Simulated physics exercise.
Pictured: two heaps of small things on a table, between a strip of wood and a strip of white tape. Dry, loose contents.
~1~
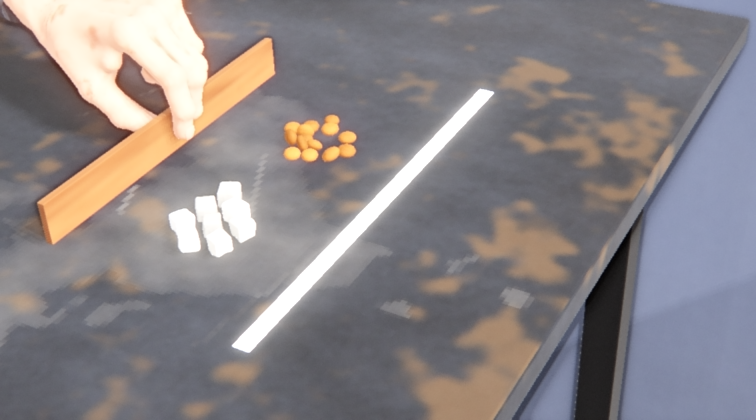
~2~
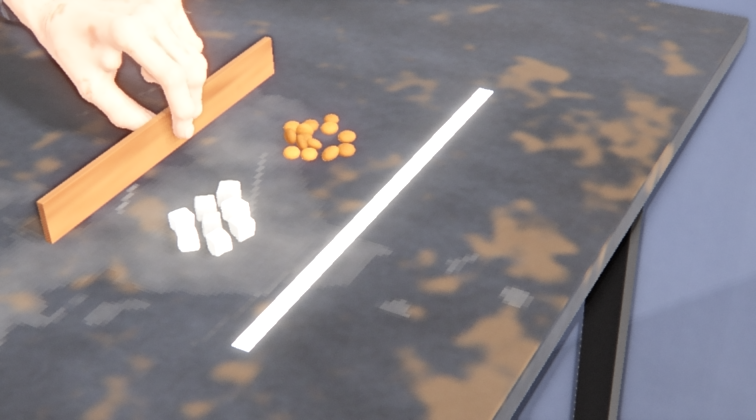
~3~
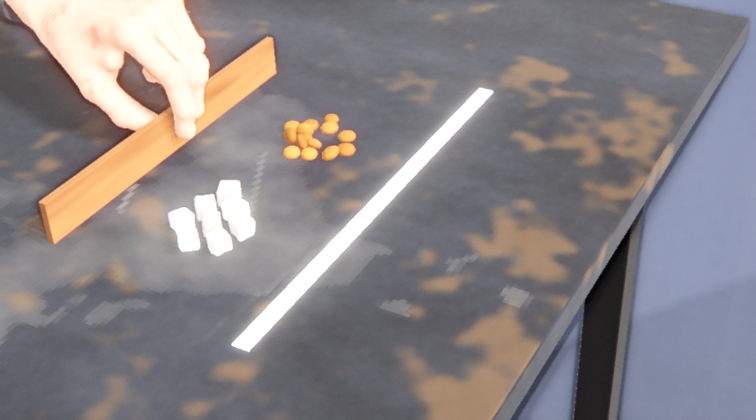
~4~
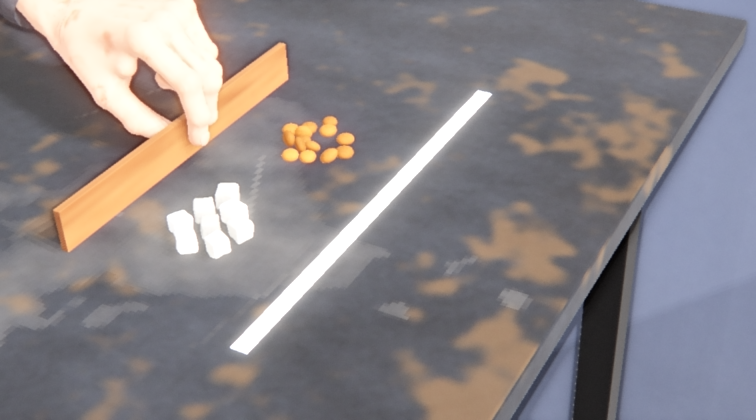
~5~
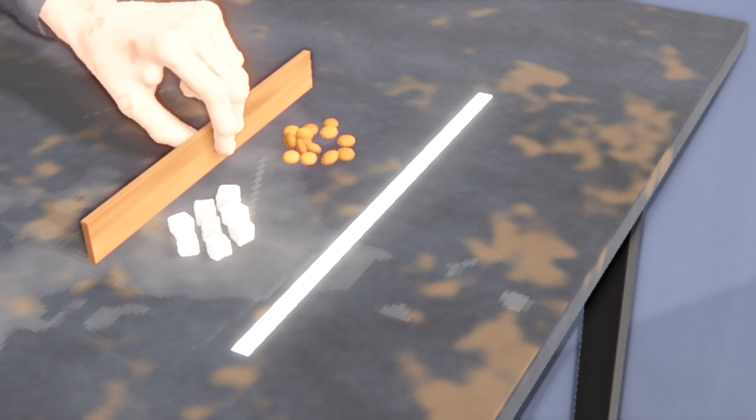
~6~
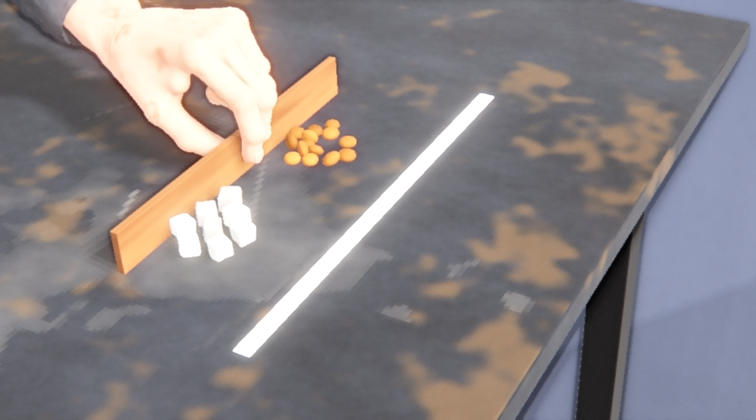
On a dark, blotchy table, a hand held a wooden strip still behind some white cubes and small orange-brown bits, then slid it toward them and the white tape, closing most of the gap.
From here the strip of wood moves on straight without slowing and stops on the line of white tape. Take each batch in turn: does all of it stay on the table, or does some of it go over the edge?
The front batch loses nothing, the back batch loses nothing.
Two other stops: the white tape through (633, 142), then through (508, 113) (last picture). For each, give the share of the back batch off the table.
Share off the table is 50 per cent for the first position and 0 per cent for the second.
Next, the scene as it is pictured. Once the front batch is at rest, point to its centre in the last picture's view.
Somewhere around (357, 266) once nothing moves.
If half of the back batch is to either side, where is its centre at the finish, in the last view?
When nothing moves any more, the middle sits at roughly (440, 179) in the last picture.
Then, 0.32 s later than the last frame, strip of wood still moving, near (312, 155); front batch all on the table, its front near (308, 246); back batch all on the table, its front near (388, 165).
Then, 0.66 s later than the last frame, strip of wood stopped at the white tape; front batch all on the table, its front near (387, 269); back batch all on the table, its front near (461, 184).
When it is over, strip of wood stopped at the white tape; front batch all on the table, its front near (387, 269); back batch all on the table, its front near (461, 184).
